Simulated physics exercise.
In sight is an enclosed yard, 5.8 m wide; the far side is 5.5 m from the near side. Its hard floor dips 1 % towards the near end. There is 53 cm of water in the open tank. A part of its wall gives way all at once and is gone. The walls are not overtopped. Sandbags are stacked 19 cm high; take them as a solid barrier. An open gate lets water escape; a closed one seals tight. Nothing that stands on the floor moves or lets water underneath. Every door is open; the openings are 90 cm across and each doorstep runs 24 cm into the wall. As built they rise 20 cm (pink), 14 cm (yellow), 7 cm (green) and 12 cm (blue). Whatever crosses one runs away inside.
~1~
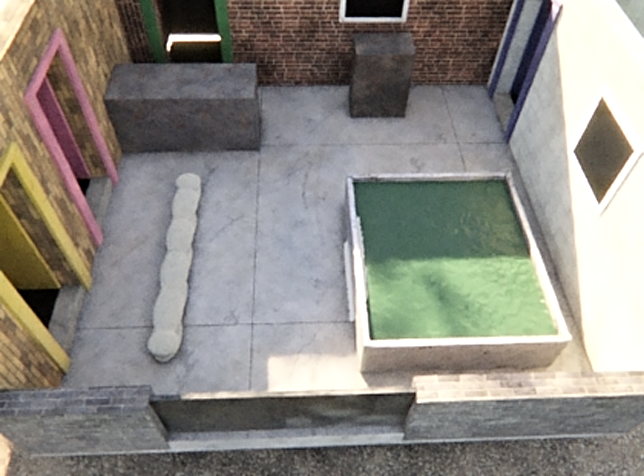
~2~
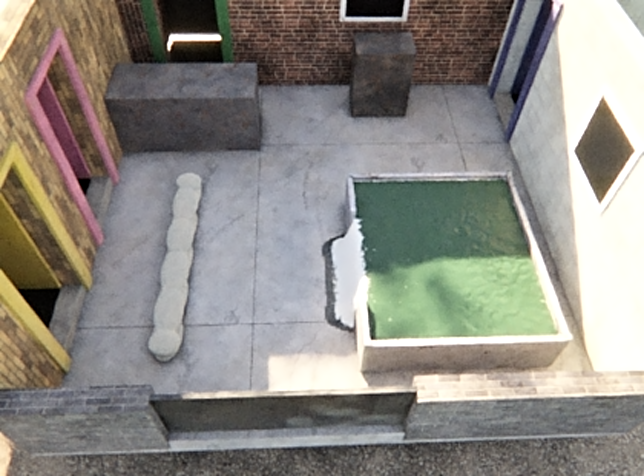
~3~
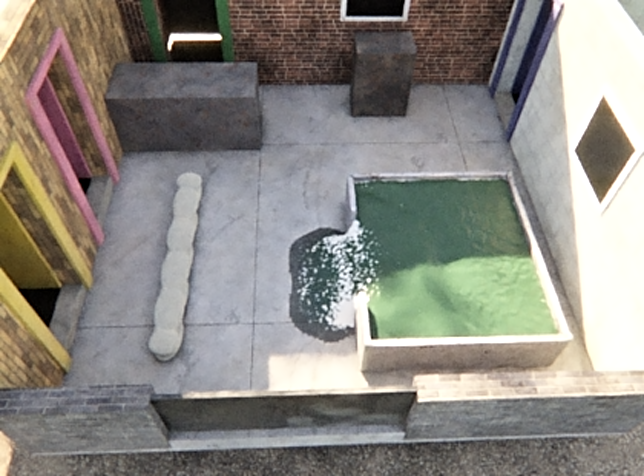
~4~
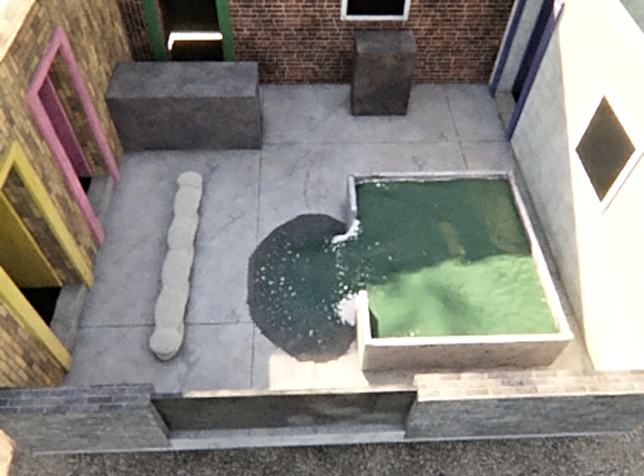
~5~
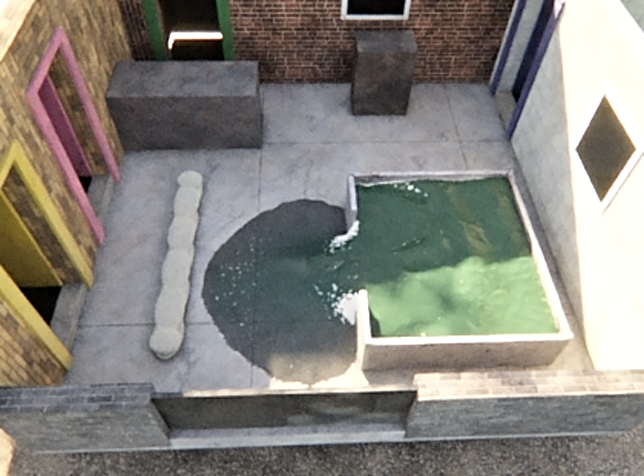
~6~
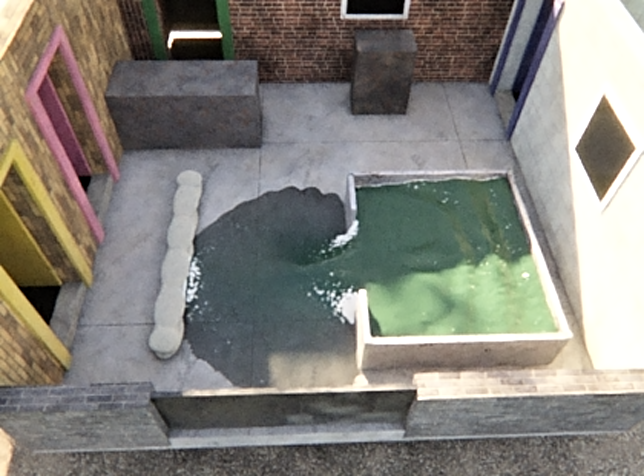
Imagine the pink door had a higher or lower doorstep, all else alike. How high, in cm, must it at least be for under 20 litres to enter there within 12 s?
About 15 cm.
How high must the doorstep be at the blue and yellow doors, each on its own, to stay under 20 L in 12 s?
Roughly 6.5 cm at blue and 12.0 cm at yellow.
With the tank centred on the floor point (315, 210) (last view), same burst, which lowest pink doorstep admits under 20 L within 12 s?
Then roughly 17 cm.
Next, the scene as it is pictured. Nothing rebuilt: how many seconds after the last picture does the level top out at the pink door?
Around 3.5 s.
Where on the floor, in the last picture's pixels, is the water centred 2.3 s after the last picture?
Around (331, 278).
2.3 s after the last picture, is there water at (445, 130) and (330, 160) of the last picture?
In that order: Dry, flooded.
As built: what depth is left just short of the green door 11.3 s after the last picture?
Some 1.0 cm.
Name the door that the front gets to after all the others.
The green one.
Then, 0.7 s after the last picture water covers 30 % of the floor, deepest (31 cm) near (343, 278); it has not reached the pink door.
Then, 2.3 s after the last picture water covers 50 % of the floor, deepest (28 cm) near (72, 417); 9 cm at the pink door, 0 litres in over its 20 cm doorstep.
Then, 11.3 s after the last picture water covers 95 % of the floor, deepest (16 cm) near (471, 405); 11 cm at the pink door, 3 litres in over its 20 cm doorstep.
At the pink door as built, the water peaked near 24 cm, 3.7 s after the last picture.
Run again over the same 12 s with other heights there, 32 litres in over 13.5 cm, 5 litres over 18.5 cm. The limit of 20 litres is kept from about 15 cm up.
